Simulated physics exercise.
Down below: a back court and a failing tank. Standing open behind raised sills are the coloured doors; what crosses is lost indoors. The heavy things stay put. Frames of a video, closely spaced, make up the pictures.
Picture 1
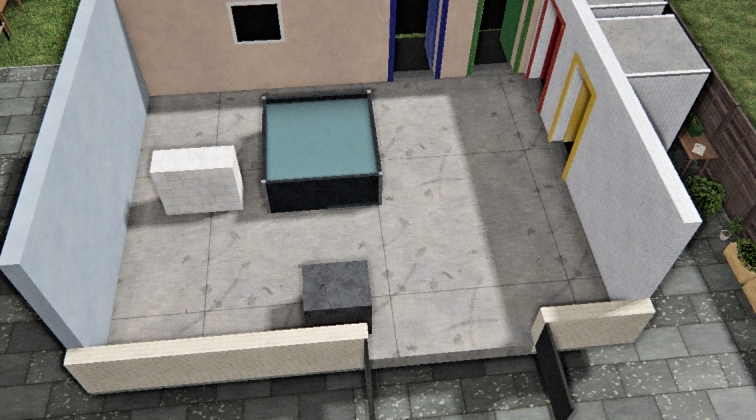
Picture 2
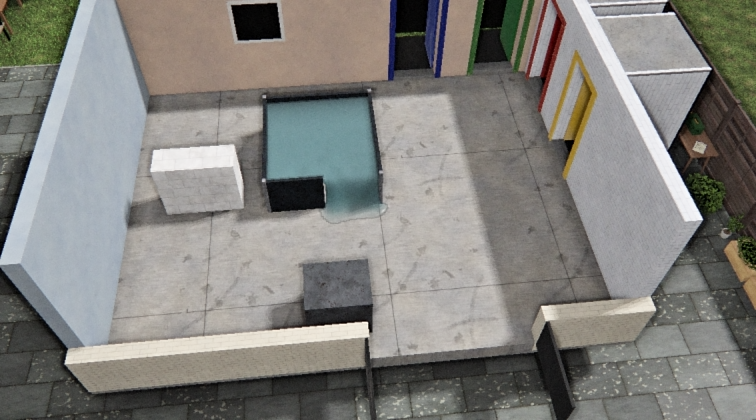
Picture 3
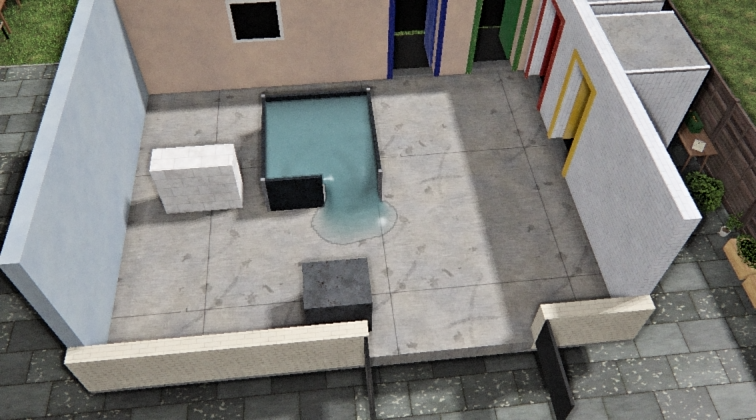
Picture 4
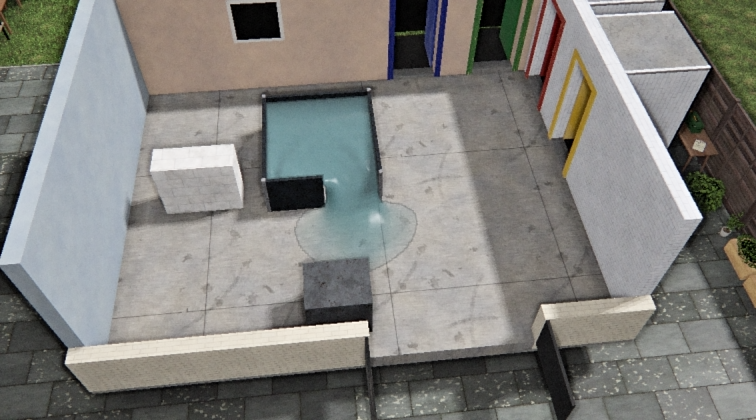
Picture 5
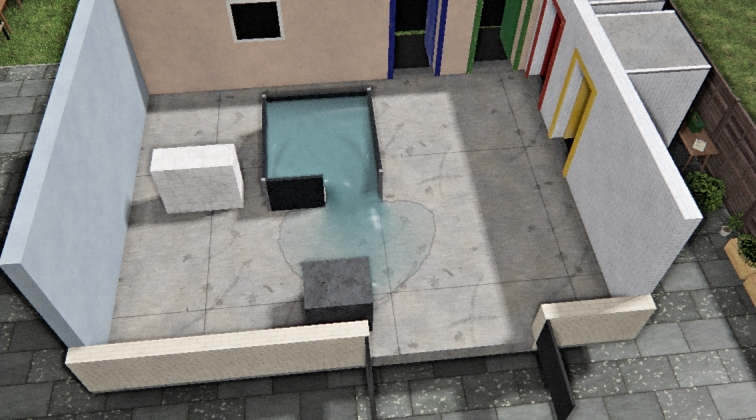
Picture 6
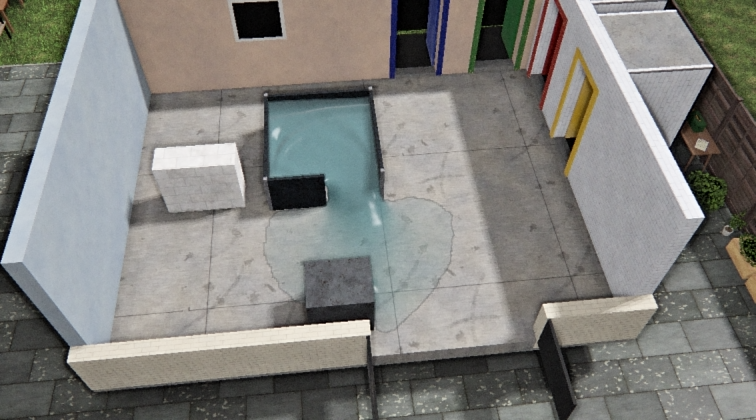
Water sat still in a dark-sided open tank in a walled yard, then poured out through a gap at the front right and spread across the grey floor, reaching around the dark block.
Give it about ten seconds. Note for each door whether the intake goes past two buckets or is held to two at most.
Red door: Held to two at most; green door: Held to two at most; yellow door: Held to two at most; blue door: Held to two at most.
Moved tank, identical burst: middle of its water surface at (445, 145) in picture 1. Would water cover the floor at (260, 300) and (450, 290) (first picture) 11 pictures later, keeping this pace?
One after the other: Untouched, reached.
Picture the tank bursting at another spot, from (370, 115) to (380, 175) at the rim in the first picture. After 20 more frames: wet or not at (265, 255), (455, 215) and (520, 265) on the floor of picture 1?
Following the listed order, the three come out not reached, reached by the spill and reached by the spill.
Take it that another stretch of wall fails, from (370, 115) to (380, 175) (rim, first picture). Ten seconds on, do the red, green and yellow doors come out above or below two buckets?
Briefly, red crosses the limit, green crosses the limit, and yellow crosses the limit.
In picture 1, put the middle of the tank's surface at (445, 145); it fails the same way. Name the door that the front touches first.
The door marked yellow, that's the one.
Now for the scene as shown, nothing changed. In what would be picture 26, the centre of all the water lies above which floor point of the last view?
Roughly (324, 215) in the last picture.
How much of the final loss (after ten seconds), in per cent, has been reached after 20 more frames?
Estimate: 50 %.
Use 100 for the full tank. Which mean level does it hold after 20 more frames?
42 % or so.
A moment on, water covers 20 % of the floor; the red door not reached, the green door not reached, the yellow door not reached, the blue door not reached.
Next, water covers 35 % of the floor; the red door not reached, the green door not reached, the yellow door not reached, the blue door not reached.
Then, water covers 40 % of the floor; the red door not reached, the green door not reached, the yellow door not reached, the blue door not reached.
Later, water covers 60 % of the floor; the red door not reached, the green door not reached, the yellow door wet at the sill, nothing in, the blue door not reached.
In the end, water covers 85 % of the floor; the red door wet at the sill, nothing in, the green door wet at the sill, nothing in, the yellow door wet at the sill, nothing in, the blue door wet at the sill, nothing in.
